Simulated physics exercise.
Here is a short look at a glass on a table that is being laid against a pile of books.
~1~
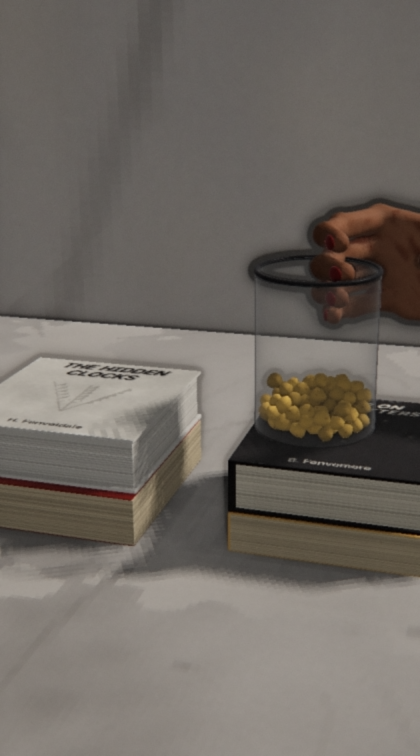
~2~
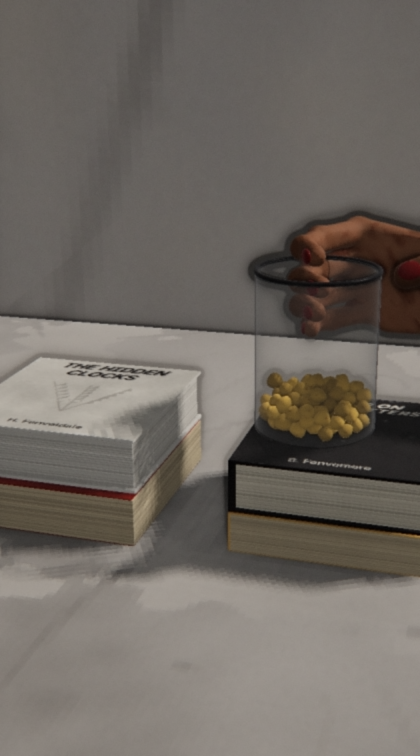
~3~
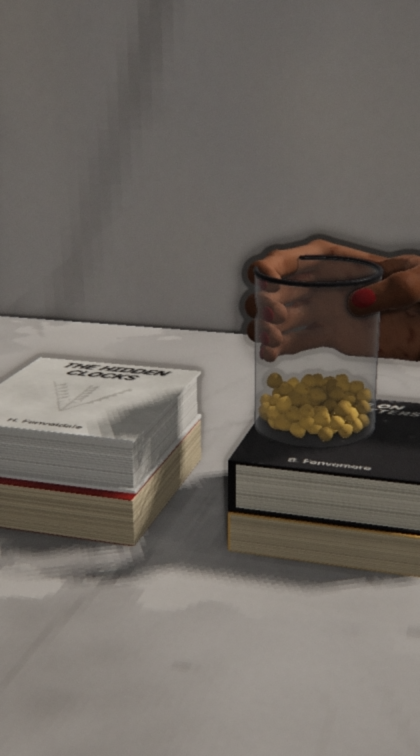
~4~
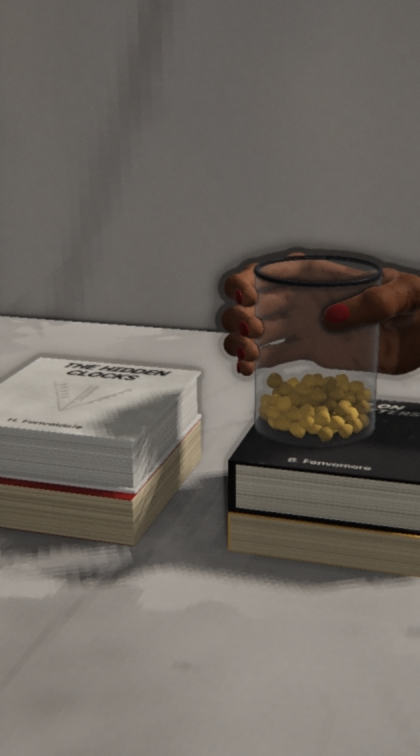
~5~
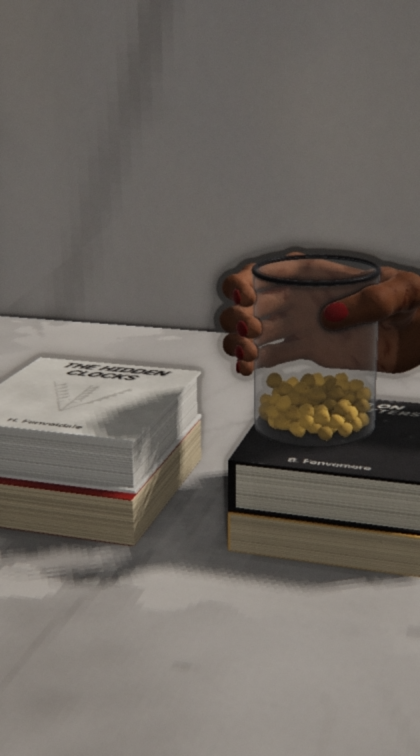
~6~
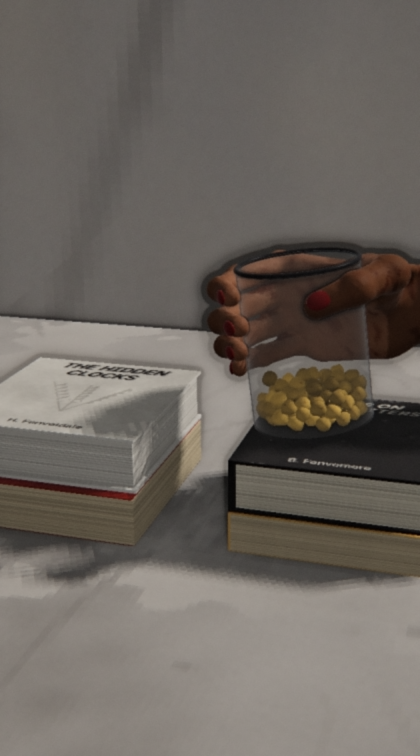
The video shows a clear glass partly filled with yellow balls on a stack of books, beside another book stack at left; a hand with red nails reaches around the glass from behind, grips it, and tilts it slightly left.
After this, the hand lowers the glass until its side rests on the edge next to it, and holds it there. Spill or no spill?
My guess is it ends up with nothing lost.
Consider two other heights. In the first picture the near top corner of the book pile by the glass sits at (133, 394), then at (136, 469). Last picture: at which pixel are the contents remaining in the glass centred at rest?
First height: Roughly (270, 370); second height: Roughly (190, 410).
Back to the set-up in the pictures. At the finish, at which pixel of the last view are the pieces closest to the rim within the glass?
They come to rest at roughly (177, 386).
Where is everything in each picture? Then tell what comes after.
In the first frame, glass at (316, 349), a quarter full of puffed corn balls; book pile at (83, 418), its top about level with the glass's foot.
In the second frame, glass at (316, 349), upright; rim at (259, 267); top of the contents at (308, 382).
In the third frame, glass at (316, 349), upright; rim at (259, 267); book pile at (83, 418).
In the fourth frame, glass at (316, 349), upright; rim at (259, 267); top of the contents at (308, 382).
In the fifth frame, glass at (315, 348), upright; rim at (257, 267); book pile at (83, 418).
In the sixth frame, glass at (306, 341), leaning 7°; rim at (239, 267); book pile at (83, 418), its top about level with the glass's foot.
Then, 0.38 s after the last picture, the glass leans 36°; everything is still inside.
Then, 0.80 s after the last picture, the glass leans 69°; everything is still inside.
Then, 1.28 s after the last picture, the glass rests on the book pile at 82°; everything is still inside.
At rest, the glass rests on the book pile at 82°; everything is still inside.
